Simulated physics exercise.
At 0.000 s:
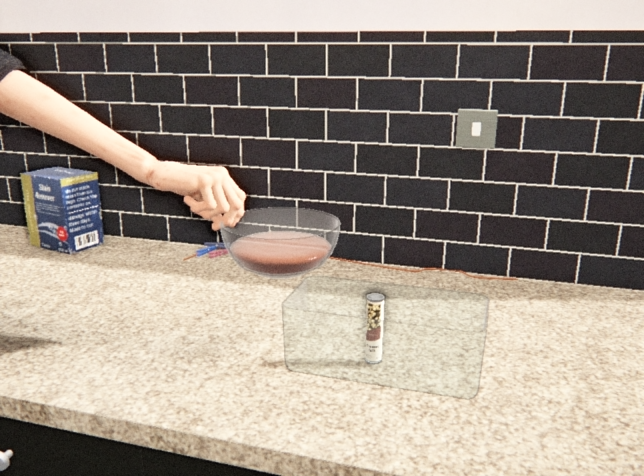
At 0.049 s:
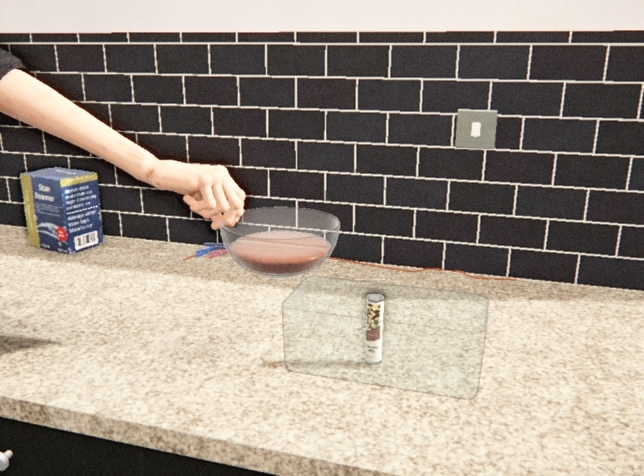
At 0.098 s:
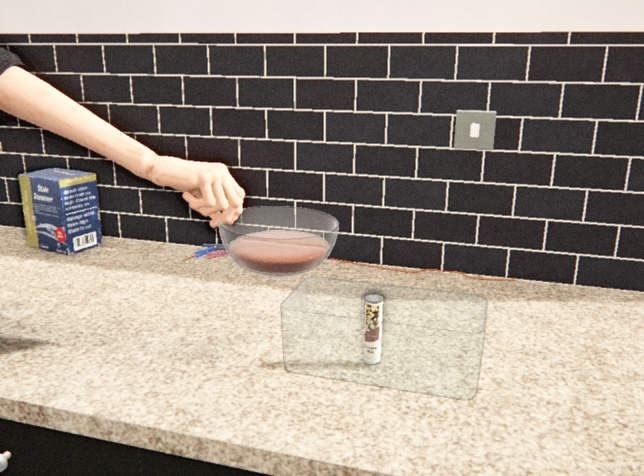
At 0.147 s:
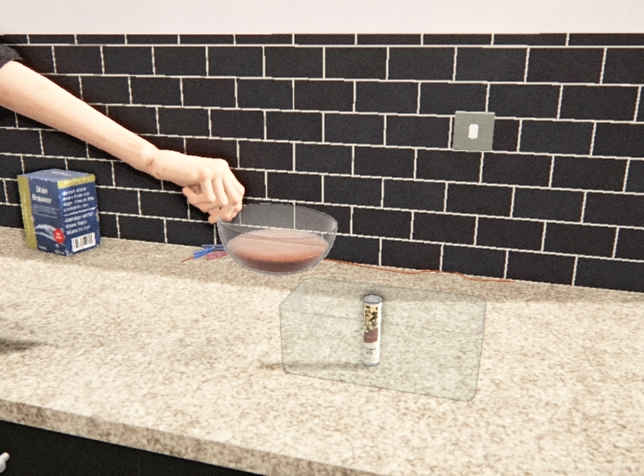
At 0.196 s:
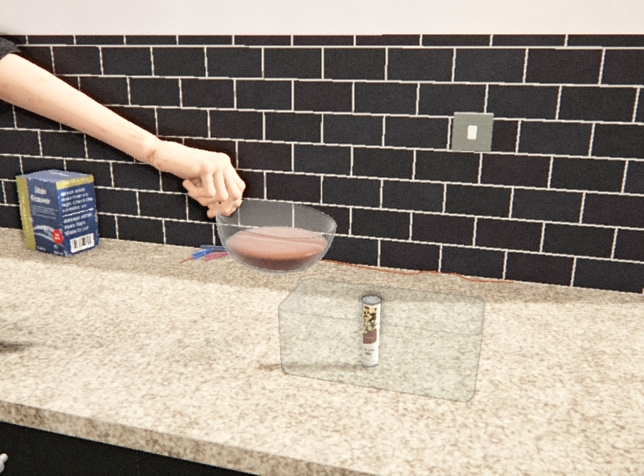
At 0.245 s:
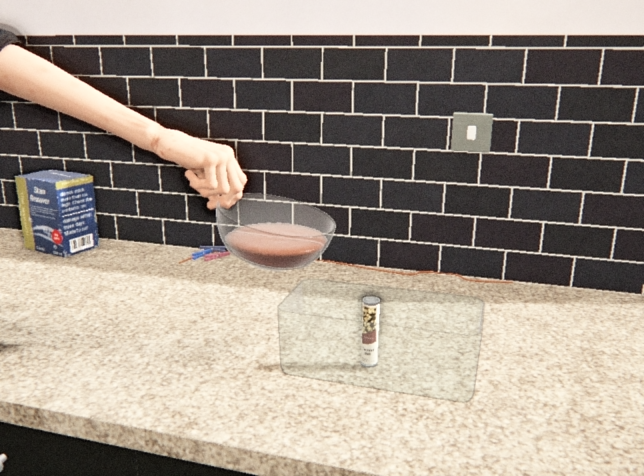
The clip shows a hand holding a clear bowl of reddish-brown liquid above a worktop, beside a transparent oblong basin with a small tin showing through it; the hand keeps the bowl nearly still, then tilts it slightly rightwards.
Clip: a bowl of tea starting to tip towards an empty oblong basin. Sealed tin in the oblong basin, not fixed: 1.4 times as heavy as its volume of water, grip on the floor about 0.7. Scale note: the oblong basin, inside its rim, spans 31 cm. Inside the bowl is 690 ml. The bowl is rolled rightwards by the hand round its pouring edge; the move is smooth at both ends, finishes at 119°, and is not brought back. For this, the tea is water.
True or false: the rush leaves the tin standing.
True.
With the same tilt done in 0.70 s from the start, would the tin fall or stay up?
Result: Tin upright.
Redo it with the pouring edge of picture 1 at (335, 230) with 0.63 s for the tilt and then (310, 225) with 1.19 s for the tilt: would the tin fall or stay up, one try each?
Try 1: Still standing; try 2: Tipped over.
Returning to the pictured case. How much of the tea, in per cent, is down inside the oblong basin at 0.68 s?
5 %, more or less.
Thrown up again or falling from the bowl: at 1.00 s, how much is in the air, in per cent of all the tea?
About 12 percent.
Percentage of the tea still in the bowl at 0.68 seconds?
I reckon about 56 in a hundred is still held.
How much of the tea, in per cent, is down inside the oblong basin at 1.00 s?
It works out near 88 per cent.
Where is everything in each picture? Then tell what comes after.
In the first picture, tilt 0°; pouring edge (337, 228); surface from (235, 240) to (332, 249); the oblong basin's rim runs from (295, 291) to (487, 314); the tin's top is at (375, 300).
In the second picture, tilt 0°; pouring edge (337, 229); surface from (235, 239) to (331, 249).
In the third picture, tilt 2°; pouring edge (336, 229); surface from (234, 239) to (330, 248).
In the fourth picture, tilt 4°; pouring edge (334, 231); surface from (233, 237) to (328, 248).
In the fifth picture, tilt 8°; pouring edge (333, 231); surface from (231, 234) to (327, 245).
In the sixth picture, tilt 12°; pouring edge (332, 232); surface from (231, 230) to (327, 242).
After 0.68 s the tilt is 72° and 56 per cent is still to pour; the tin stands where it began.
After 1.00 s the tilt is 111° and 0 per cent is still to pour; the tin stands where it began.
After 1.33 s the tilt is 119° and 0 per cent is still to pour; the tin stands where it began.
After 1.69 s the tilt is 119° and 0 per cent is still to pour; the tin stands where it began.
In the end the tin stands where it began.
